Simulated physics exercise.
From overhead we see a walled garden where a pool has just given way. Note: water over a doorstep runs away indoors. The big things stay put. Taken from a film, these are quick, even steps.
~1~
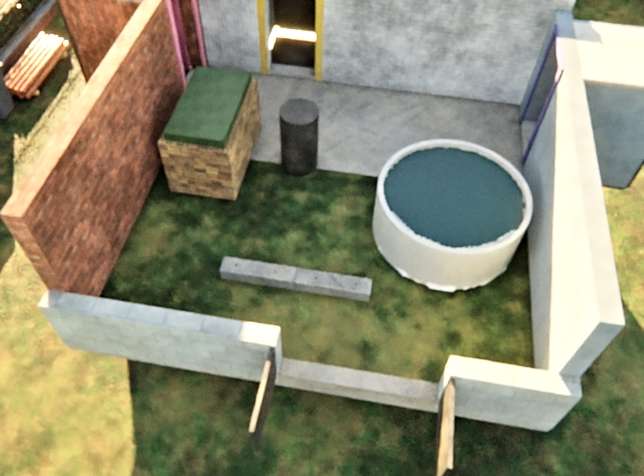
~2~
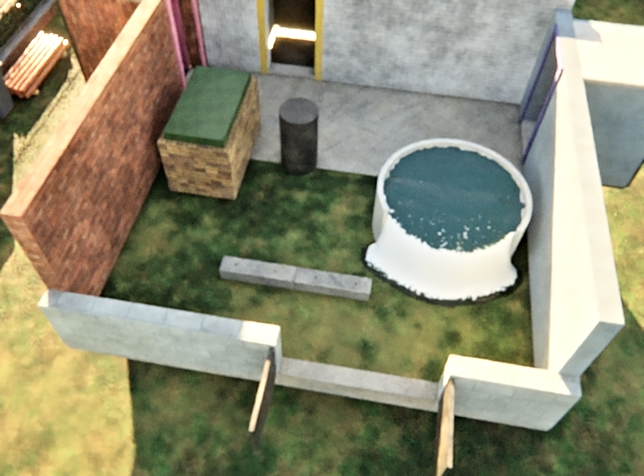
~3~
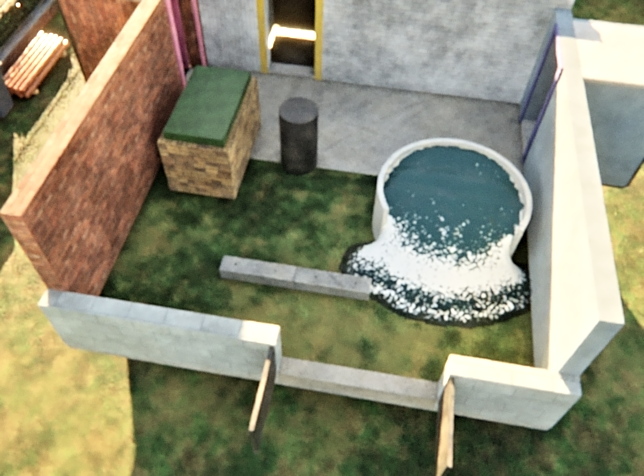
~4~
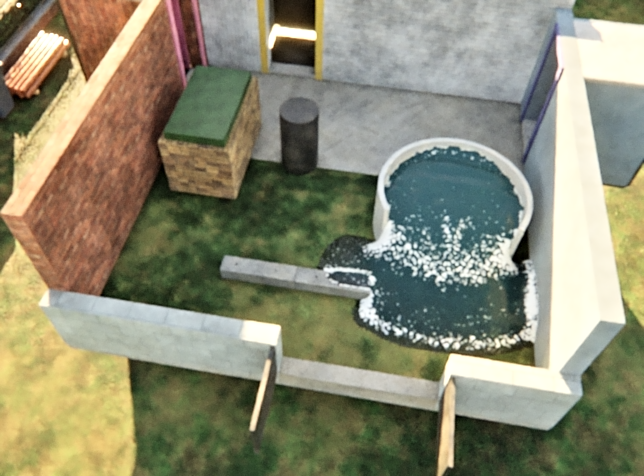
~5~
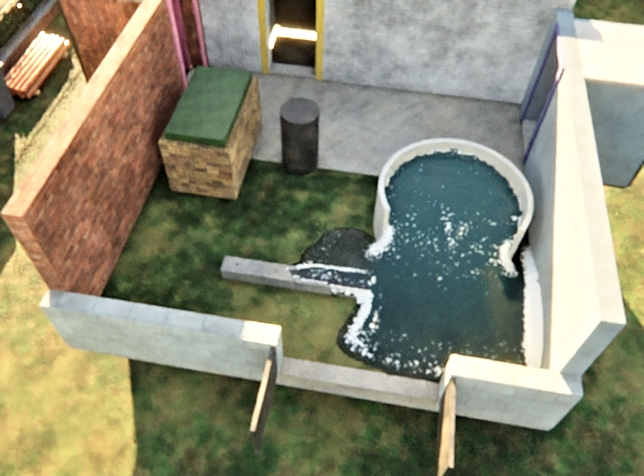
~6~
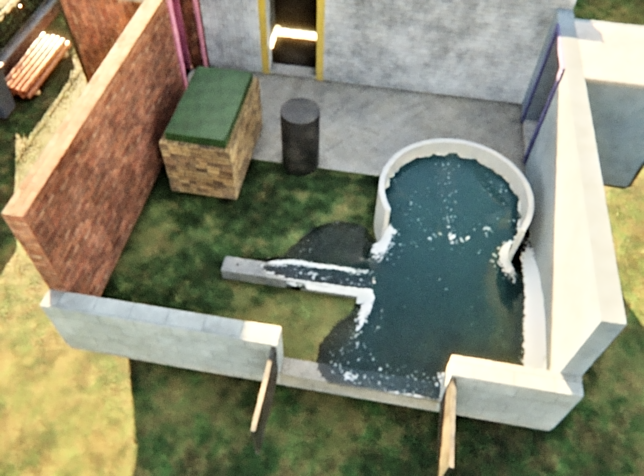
Water bursts from the front of the round pool and spreads across the walled grass garden.
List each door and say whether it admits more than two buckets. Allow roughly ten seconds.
The yellow door does not top two buckets. The pink door does not top two buckets. The blue door does not top two buckets.
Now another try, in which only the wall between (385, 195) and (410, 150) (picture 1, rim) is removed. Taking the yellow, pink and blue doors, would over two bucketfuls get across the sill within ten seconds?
Result: Yellow goes past the limit; pink remains beneath it; blue remains beneath it.
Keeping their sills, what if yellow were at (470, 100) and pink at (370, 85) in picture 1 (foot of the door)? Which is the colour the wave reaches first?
The blue-painted one.
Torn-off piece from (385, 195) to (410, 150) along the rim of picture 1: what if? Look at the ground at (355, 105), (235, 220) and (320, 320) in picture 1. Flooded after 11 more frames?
Taking the three spots as listed, they end up inundated, inundated and spared.
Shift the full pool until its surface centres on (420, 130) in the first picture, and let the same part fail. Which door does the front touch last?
The door marked yellow.
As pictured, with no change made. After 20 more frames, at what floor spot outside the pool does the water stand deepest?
Look close to (513, 265).
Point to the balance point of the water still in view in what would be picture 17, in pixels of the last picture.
Centre: Close to (425, 286).
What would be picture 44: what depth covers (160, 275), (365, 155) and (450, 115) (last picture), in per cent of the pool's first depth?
In the order asked, some 12, 0 and 4 in a hundred.
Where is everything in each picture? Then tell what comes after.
The pool at (453, 196) is whole and still, in the first frame.
The front is at (370, 248), out from the gap at (444, 271), in the second frame.
Water pours out at (443, 273) and has run to (528, 270), in the third frame.
Water pours out at (443, 275) and has run to (319, 277), in the fourth frame.
The front is at (286, 273), out from the gap at (443, 276), in the fifth frame.
The front is at (249, 267), out from the gap at (444, 277), in the sixth frame.
A moment on, water covers 30 % of the floor; the yellow door not reached, the pink door not reached, the blue door not reached.
Next, water covers 40 % of the floor; the yellow door not reached, the pink door not reached, the blue door not reached.
Then, water covers 55 % of the floor; the yellow door not reached, the pink door not reached, the blue door wet at the sill, nothing in.
Later, water covers 65 % of the floor; the yellow door not reached, the pink door not reached, the blue door wet at the sill, nothing in.
In the end, water covers 75 % of the floor; the yellow door not reached, the pink door wet at the sill, nothing in, the blue door wet at the sill, nothing in.
